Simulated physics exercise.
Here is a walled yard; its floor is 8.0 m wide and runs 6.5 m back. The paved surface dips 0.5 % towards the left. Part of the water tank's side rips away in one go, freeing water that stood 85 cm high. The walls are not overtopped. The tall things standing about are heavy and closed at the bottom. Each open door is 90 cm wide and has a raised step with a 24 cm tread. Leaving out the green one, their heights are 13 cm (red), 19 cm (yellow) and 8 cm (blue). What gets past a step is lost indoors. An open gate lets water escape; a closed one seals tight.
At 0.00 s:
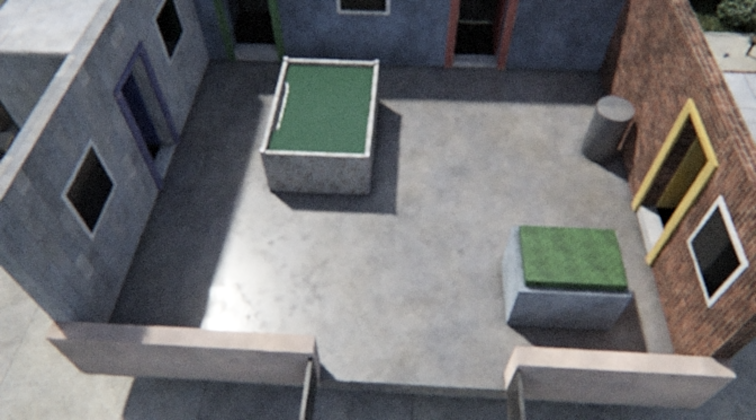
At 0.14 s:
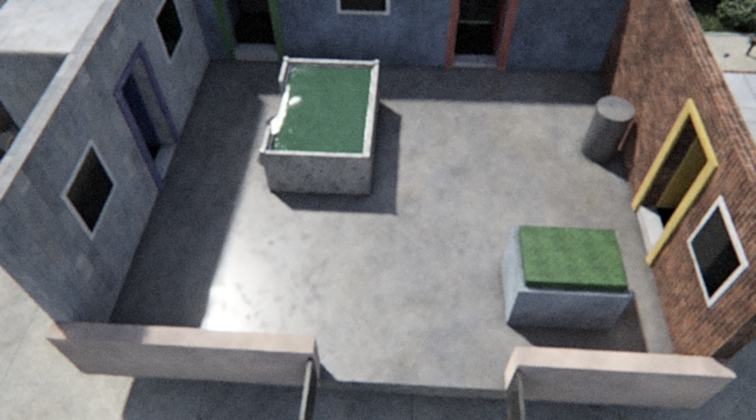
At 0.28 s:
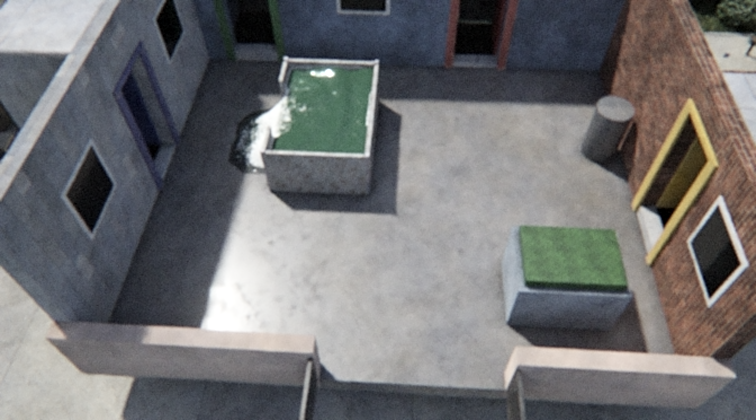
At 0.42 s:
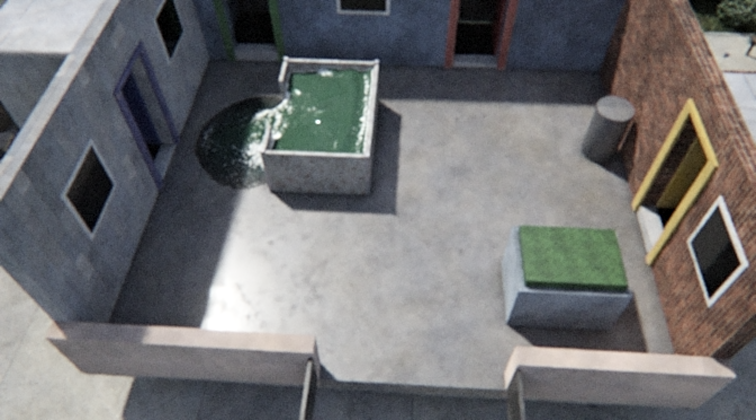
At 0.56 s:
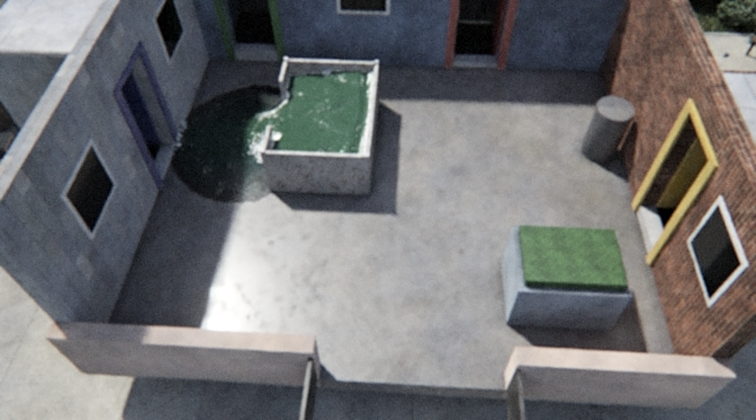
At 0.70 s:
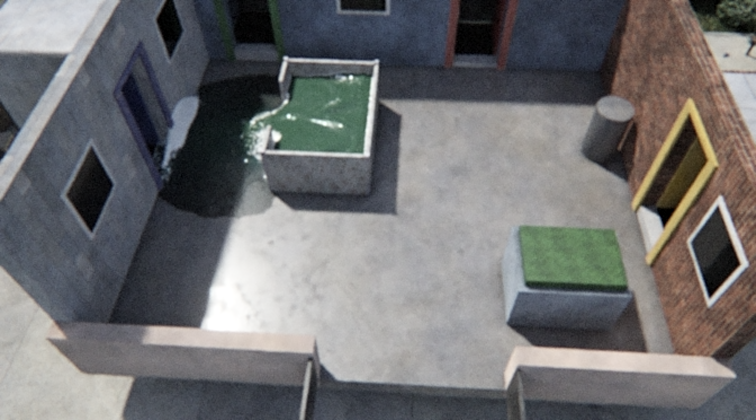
Walled yard with a water tank whose left side breaks open, green water pouring out and spreading across the paving to the left wall.
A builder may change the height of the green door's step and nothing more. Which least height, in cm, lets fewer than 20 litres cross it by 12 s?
It would have to be roughly 21 cm high.
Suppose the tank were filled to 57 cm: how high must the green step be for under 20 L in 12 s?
Some 12.5 cm.
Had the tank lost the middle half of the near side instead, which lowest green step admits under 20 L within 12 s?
Some 10.0 cm.
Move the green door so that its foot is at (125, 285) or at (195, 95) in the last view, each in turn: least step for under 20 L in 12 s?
About 6.0 and 30 cm.
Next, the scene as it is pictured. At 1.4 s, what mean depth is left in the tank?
Some 50 cm.
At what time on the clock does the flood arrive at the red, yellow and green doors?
Arrival: Red 3.4 s, yellow 7.0 s, green 1.1 s.
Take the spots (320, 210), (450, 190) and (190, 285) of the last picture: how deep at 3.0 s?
Roughly 0, 0 and 4 cm, in turn.
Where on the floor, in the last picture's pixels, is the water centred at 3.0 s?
At about (271, 141).
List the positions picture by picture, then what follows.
Still water, 85 cm deep, in the water tank at (324, 108); the green door at (249, 19) is dry, in the first frame.
The front is at a hidden place, 0.3 m from the gap at (282, 130); 0.2 m2 of floor is wet, 85 cm left at the back, in the second frame.
Water pours out at (282, 131) and has run 0.9 m, to (235, 151); about 14 cm deep outside, 82 cm at the back, in the third frame.
The gap is at (282, 131), the front 1.5 m out at (200, 145); the back of the water tank holds 73 cm, in the fourth frame.
The gap is at (282, 131), the front 1.9 m out at (172, 158); the back of the water tank holds 73 cm, in the fifth frame.
Water pours out at (282, 130) and has run 2.2 m, to (155, 162); about 6 cm deep outside, 69 cm at the back; the green door at (249, 19), 2.5 m from the gap, is still 0.6 m from the nearest water, in the sixth frame.
After 1.4 s water covers 15 % of the floor, deepest (56 cm) near (210, 59); 4 cm at the green door, 0 litres in over its 24 cm step.
After 3.0 s water covers 35 % of the floor, deepest (30 cm) near (204, 76); 22 cm at the green door, 8 litres in over its 24 cm step.
After 12.0 s water covers 100 % of the floor, deepest (8 cm) near (528, 262); 6 cm at the green door, 9 litres in over its 24 cm step.
At the green door as built, the water arrived by 1.1 s and peaked near 25 cm at 2.4 s.
With a step of 18.5 cm, 31 litres would have come in within the 12 s; with 25 cm, 7 litres. So under 20 litres takes about 21 cm.
